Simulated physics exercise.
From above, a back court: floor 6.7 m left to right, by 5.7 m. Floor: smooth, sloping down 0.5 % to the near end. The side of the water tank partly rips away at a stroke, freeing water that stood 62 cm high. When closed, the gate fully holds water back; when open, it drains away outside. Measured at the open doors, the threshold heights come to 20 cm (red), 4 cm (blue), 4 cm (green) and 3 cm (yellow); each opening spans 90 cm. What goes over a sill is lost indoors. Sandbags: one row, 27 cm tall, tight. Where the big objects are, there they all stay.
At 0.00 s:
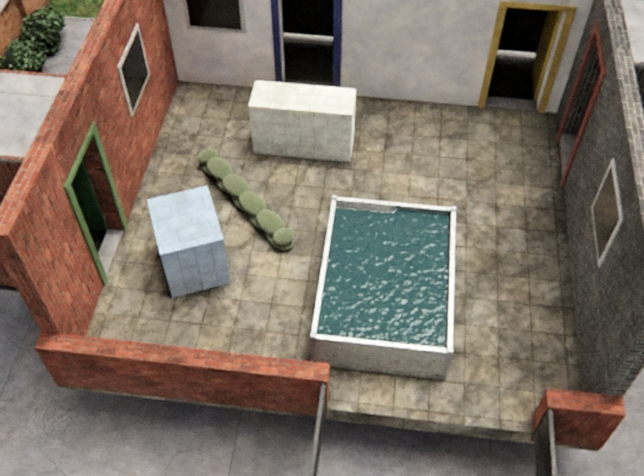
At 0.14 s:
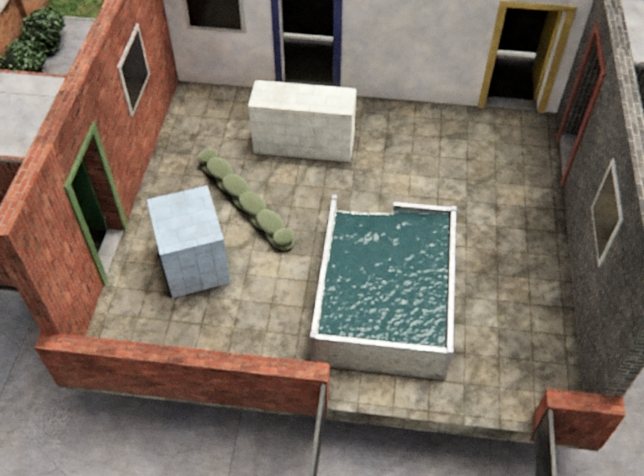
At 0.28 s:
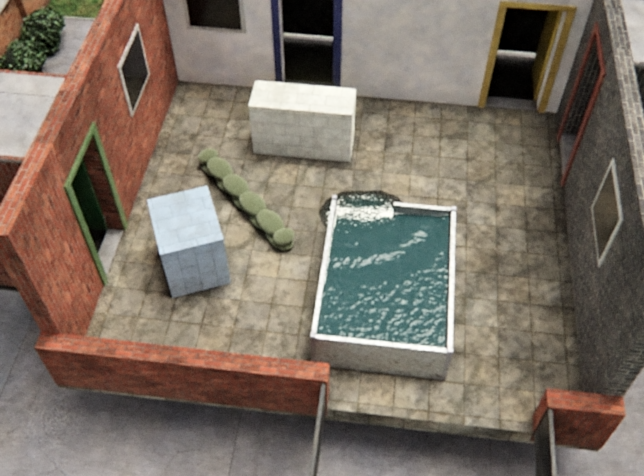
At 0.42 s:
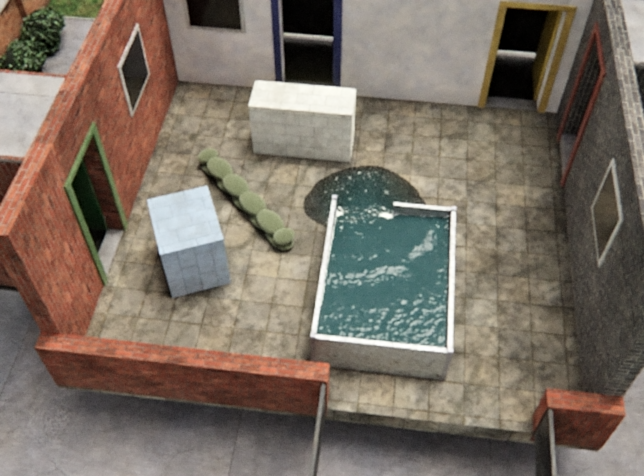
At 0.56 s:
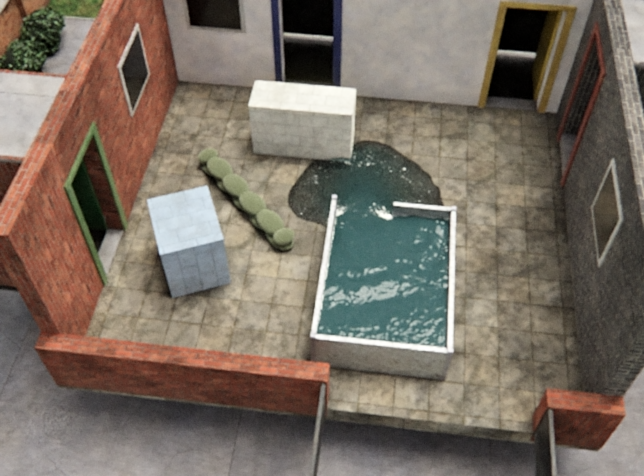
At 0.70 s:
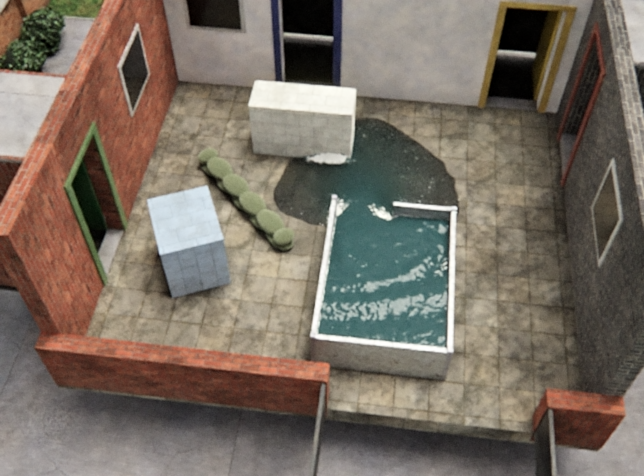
A white-rimmed tank of green-blue water stands right of centre in a paved back court, seen from high above by a still camera. A pale blue-grey block and a diagonal row of rounded green shrubs lie to its left, a whitish block behind, with brick and grey walls around. Part of the tank's far side breaks away, and water pours out, spreading a dark pool across the paving to the whitish block.
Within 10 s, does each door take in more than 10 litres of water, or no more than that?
Result: The red door stops short of the limit, the blue door overruns the limit, the green door stops short of the limit, the yellow door overruns the limit.
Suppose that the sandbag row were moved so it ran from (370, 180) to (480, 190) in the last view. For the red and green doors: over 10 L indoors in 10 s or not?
So the red door comes out low enough while the green door comes out too high.
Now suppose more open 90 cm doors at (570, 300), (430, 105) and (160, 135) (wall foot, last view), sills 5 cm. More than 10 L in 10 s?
In that order: Short of it, beyond it, beyond it.
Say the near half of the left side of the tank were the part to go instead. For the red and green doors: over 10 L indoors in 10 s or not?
Measured against that limit, red comes out short of it and green comes out beyond it.
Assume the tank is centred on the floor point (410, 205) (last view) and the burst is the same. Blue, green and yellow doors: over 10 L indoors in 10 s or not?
Well, against that limit, at blue it's too much, at green it's too much, and at yellow it's too much.
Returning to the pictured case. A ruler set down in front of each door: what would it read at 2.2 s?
You'd see red at 0 cm, blue at 5 cm, green at 0 cm and yellow at 8 cm.
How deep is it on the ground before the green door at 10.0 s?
About 6.0 cm deep.
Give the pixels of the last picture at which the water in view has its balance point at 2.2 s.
Near (370, 232).
After 1.4 s water covers 20 % of the floor and is deepest (32 cm) near (354, 220); red door not reached, blue door 2 cm at the sill, 0 L in, green door not reached, yellow door not reached.
After 2.2 s water covers 30 % of the floor and is deepest (30 cm) near (339, 167); red door not reached, blue door 5 cm at the sill, 0 L in, green door not reached, yellow door 8 cm at the sill, 0 L in.
After 3.5 s water covers 45 % of the floor and is deepest (24 cm) near (176, 91); red door 14 cm at the sill, 0 L in, blue door 5 cm at the sill, 2 L in, green door not reached, yellow door 7 cm at the sill, 18 L in.
After 6.0 s water covers 80 % of the floor and is deepest (16 cm) near (236, 174); red door 10 cm at the sill, 0 L in, blue door 8 cm at the sill, 13 L in, green door 3 cm at the sill, 0 L in, yellow door 8 cm at the sill, 66 L in.
After 10.0 s water covers 95 % of the floor and is deepest (11 cm) near (550, 138); red door 10 cm at the sill, 0 L in, blue door 8 cm at the sill, 70 L in, green door 6 cm at the sill, 2 L in, yellow door 8 cm at the sill, 124 L in.
